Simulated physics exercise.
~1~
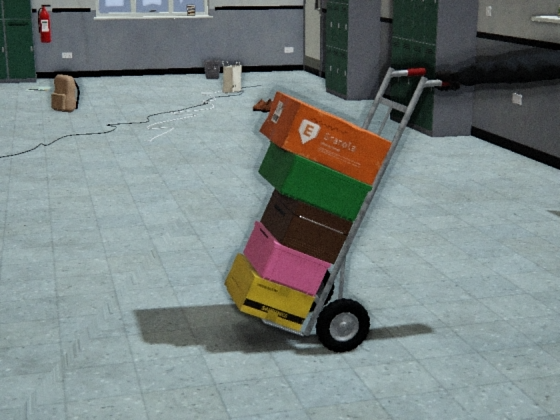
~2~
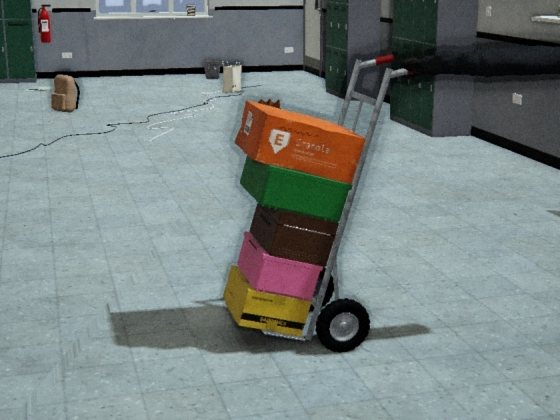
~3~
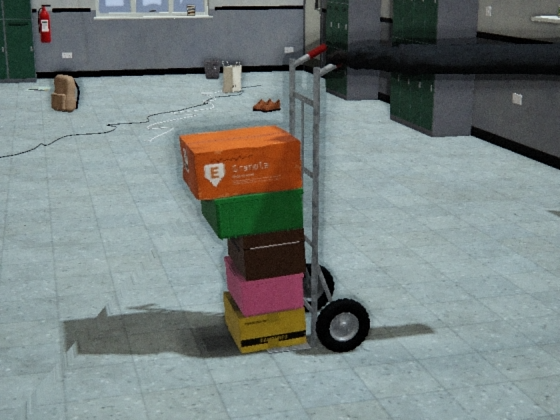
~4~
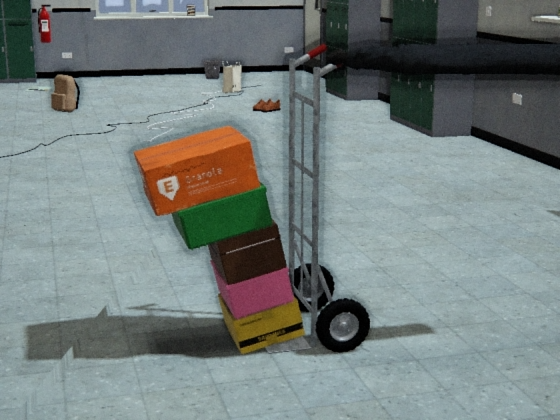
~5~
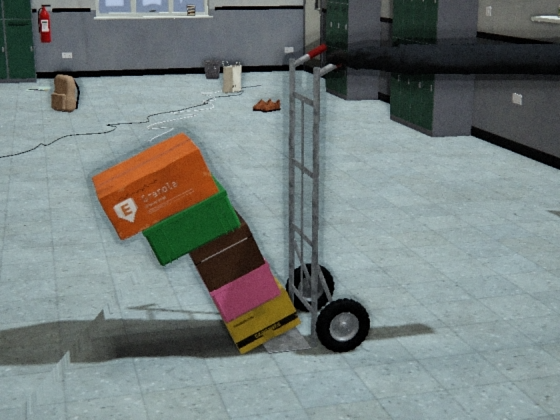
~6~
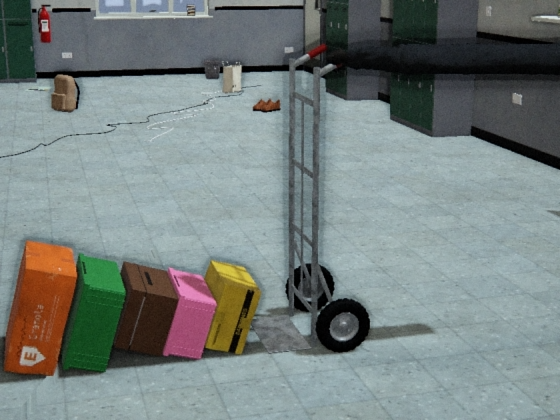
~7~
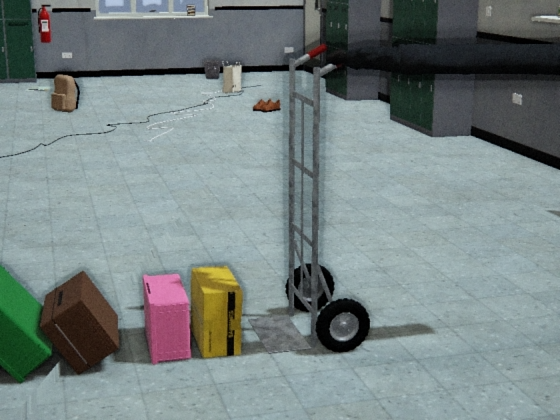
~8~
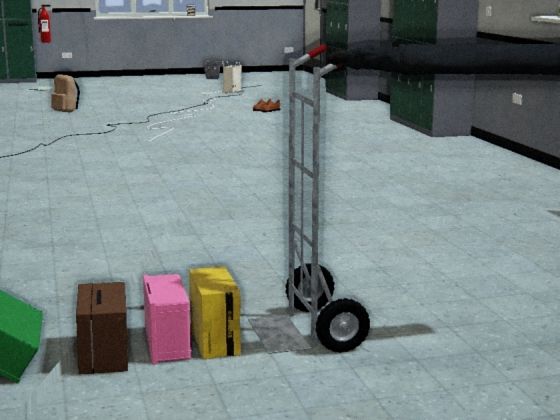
Five stacked boxes topple left off a hand truck as it swings upright, scattering across the floor.
